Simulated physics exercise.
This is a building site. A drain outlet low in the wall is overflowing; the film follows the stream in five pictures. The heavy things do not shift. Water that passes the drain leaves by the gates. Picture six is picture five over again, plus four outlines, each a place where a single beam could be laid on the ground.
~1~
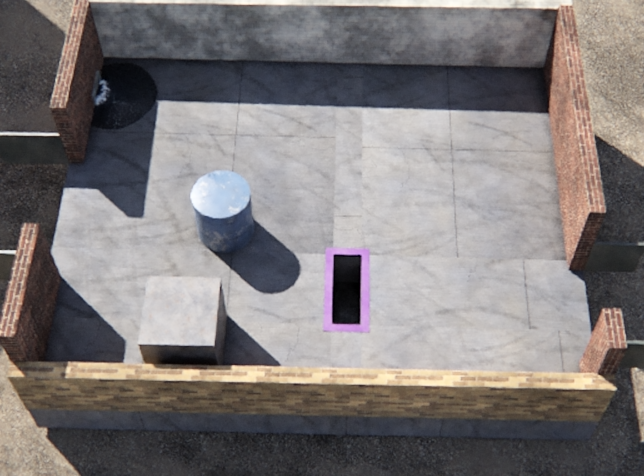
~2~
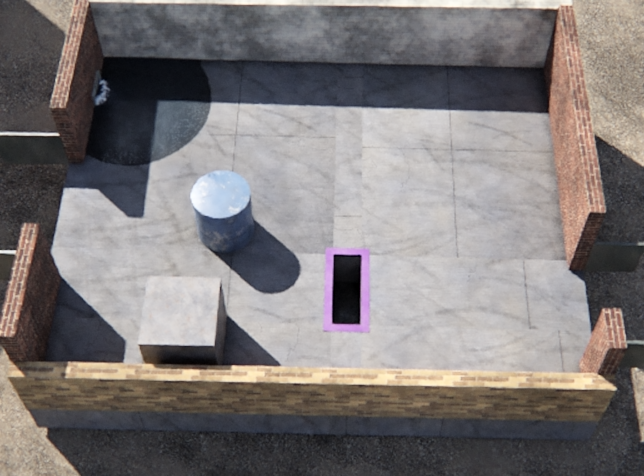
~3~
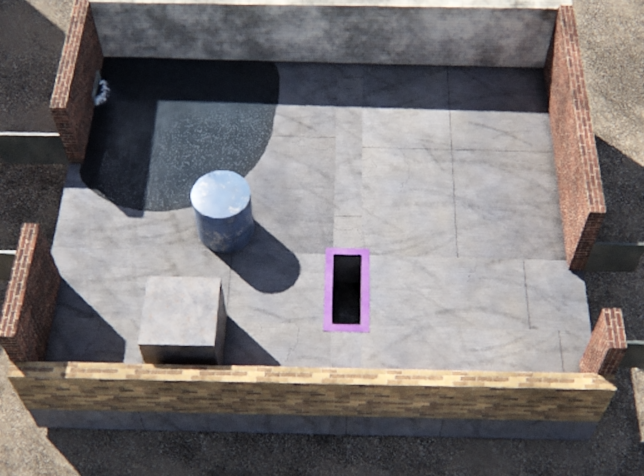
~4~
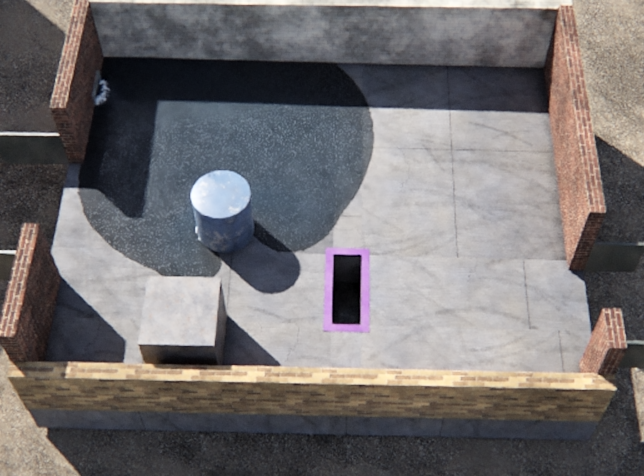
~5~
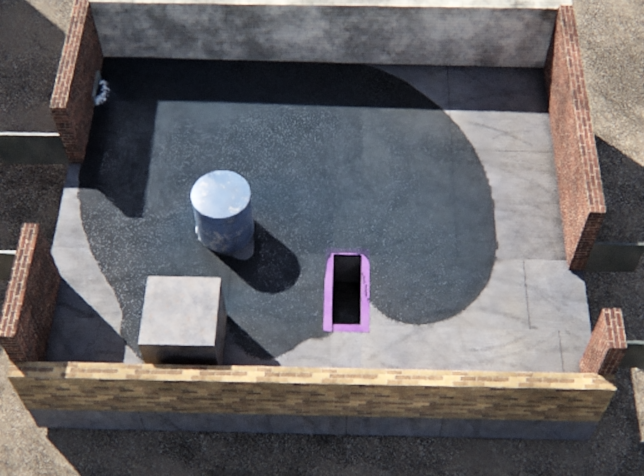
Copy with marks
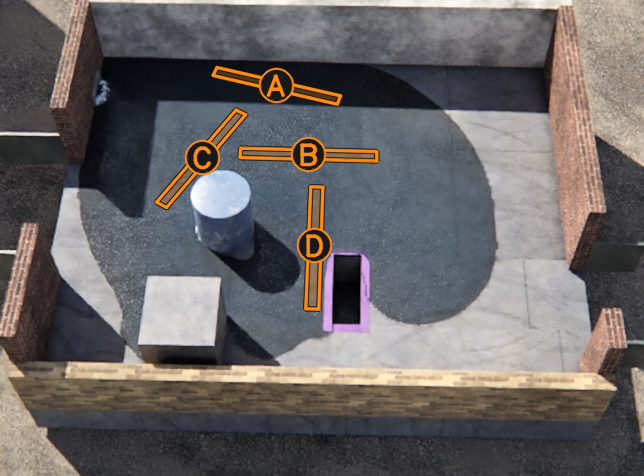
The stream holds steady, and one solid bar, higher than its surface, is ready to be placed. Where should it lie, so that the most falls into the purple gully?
The answer is position A.
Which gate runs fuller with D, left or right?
The right gate.
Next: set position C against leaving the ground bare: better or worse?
Position C is worse.
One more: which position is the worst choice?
Here it is position D.
In orange, A from (215, 71) to (338, 99); B from (240, 152) to (376, 156); C from (161, 204) to (240, 112); D from (312, 308) to (316, 186).
Choosing A, about 27 % of the stream goes into the purple gully, about 70 % out by the gates.
Choosing B, about 20 % of the stream goes into the purple gully, about 77 % out by the gates.
Choosing C, about 17 % of the stream goes into the purple gully, about 81 % out by the gates.
Choosing D, about 4 % of the stream goes into the purple gully, about 93 % out by the gates.
